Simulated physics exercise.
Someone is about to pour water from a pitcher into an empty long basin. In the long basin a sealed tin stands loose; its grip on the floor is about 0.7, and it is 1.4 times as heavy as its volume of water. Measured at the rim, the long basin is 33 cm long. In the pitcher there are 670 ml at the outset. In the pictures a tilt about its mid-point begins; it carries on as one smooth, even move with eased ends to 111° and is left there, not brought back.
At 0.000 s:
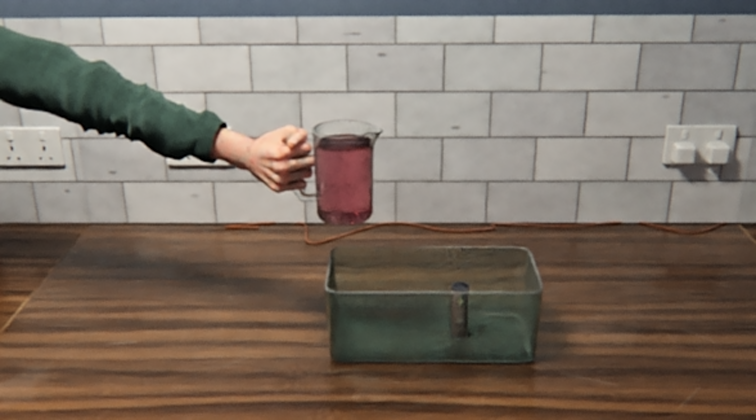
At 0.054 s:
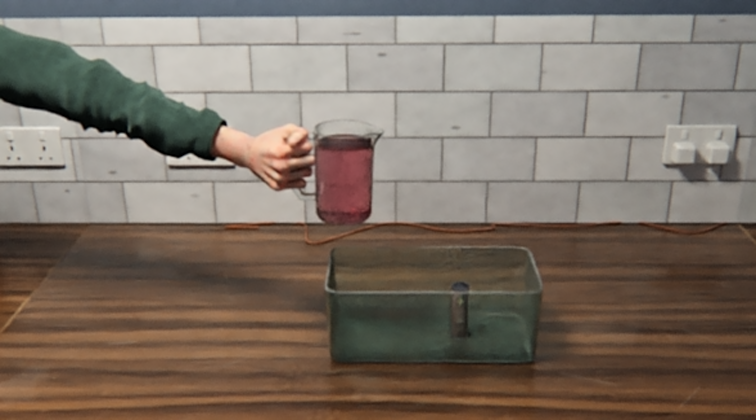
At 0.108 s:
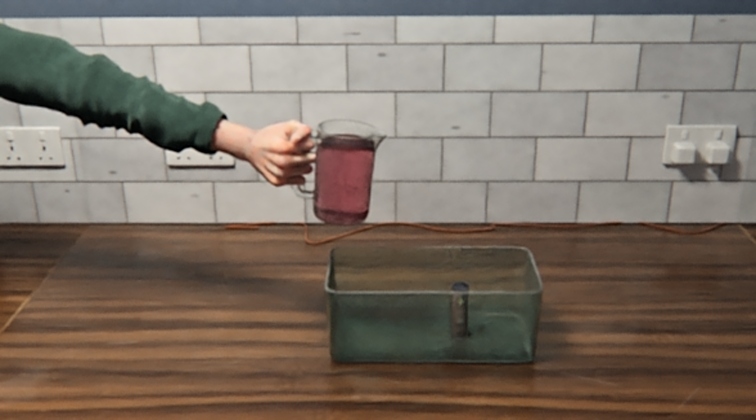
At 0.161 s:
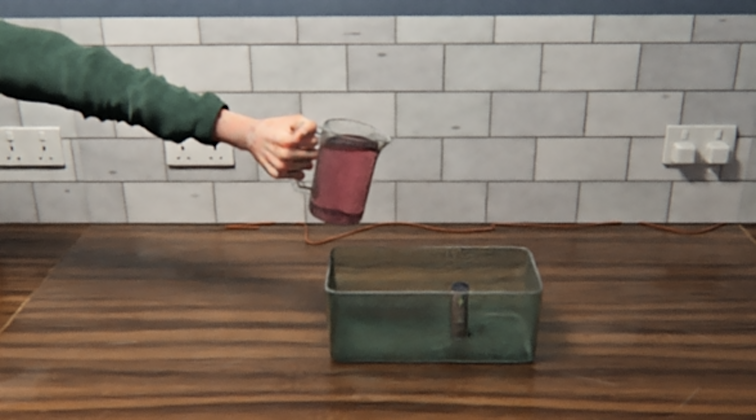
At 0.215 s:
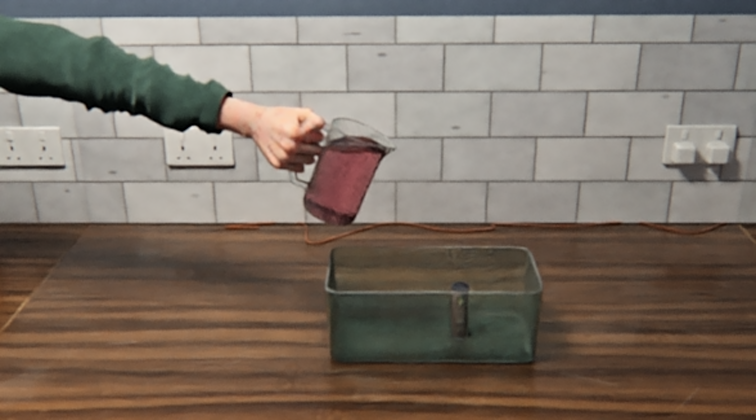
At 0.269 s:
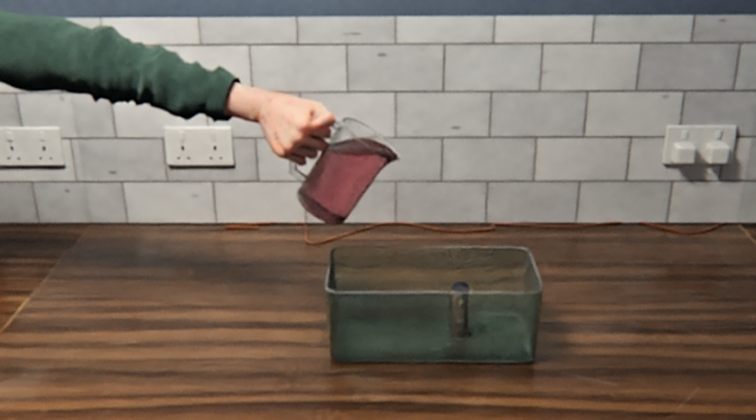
A hand in a dark green sleeve, reaching in from the left, holds a clear glass pitcher of reddish-pink liquid upright, then tilts it smoothly to the right, its spout dipping. Below sits a long, greenish see-through basin with a small dark cylinder at its right half. The fixed, front-on view shows a brown wooden counter, pale brick-pattern tiles, white sockets and an orange cord.
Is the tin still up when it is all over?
No, the tin goes over.
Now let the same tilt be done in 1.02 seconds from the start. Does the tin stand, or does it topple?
So the tin will tip over.
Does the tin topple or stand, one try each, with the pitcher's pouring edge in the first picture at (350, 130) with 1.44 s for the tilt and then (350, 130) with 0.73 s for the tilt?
In the first try it remains standing; in the second it remains standing.
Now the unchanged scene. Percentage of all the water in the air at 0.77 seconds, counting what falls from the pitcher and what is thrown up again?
In-air share: About 22 %.
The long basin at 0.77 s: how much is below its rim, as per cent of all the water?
That comes to about 58 percent.
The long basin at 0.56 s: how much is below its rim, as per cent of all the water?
Estimate - around 10 in a hundred parts.
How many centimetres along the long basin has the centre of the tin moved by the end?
Looks like roughly 7.0 cm in total.
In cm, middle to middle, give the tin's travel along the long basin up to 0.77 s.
3 cm, roughly.
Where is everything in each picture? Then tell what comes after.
In the first picture, it leans 0°; its right rim is at (383, 130); the water meets the walls at (316, 141) and (373, 141); the long basin's rim runs from (329, 269) to (536, 270); the tin's top is at (461, 288).
In the second picture, it leans 2°; its right rim is at (384, 131); the water meets the walls at (316, 141) and (373, 142).
In the third picture, it leans 6°; its right rim is at (387, 134); the water meets the walls at (319, 140) and (376, 143).
In the fourth picture, it leans 13°; its right rim is at (392, 139); the water meets the walls at (322, 142) and (380, 144).
In the fifth picture, it leans 22°; its right rim is at (397, 147); the water meets the walls at (320, 157) and (387, 146).
In the sixth picture, it leans 33°; its right rim is at (401, 158); the water meets the walls at (317, 162) and (395, 150).
By 0.56 s the tilt is 96° and 67 per cent is still to pour; the tin stands where it began.
By 0.77 s the tilt is 111° and 19 per cent is still to pour; the tin leans 20°.
By 0.99 s the tilt is 111° and 2 per cent is still to pour; the tin lies on its side.
By 1.23 s the tilt is 111° and 0 per cent is still to pour; the tin lies on its side.
At rest the tin lies on its side.
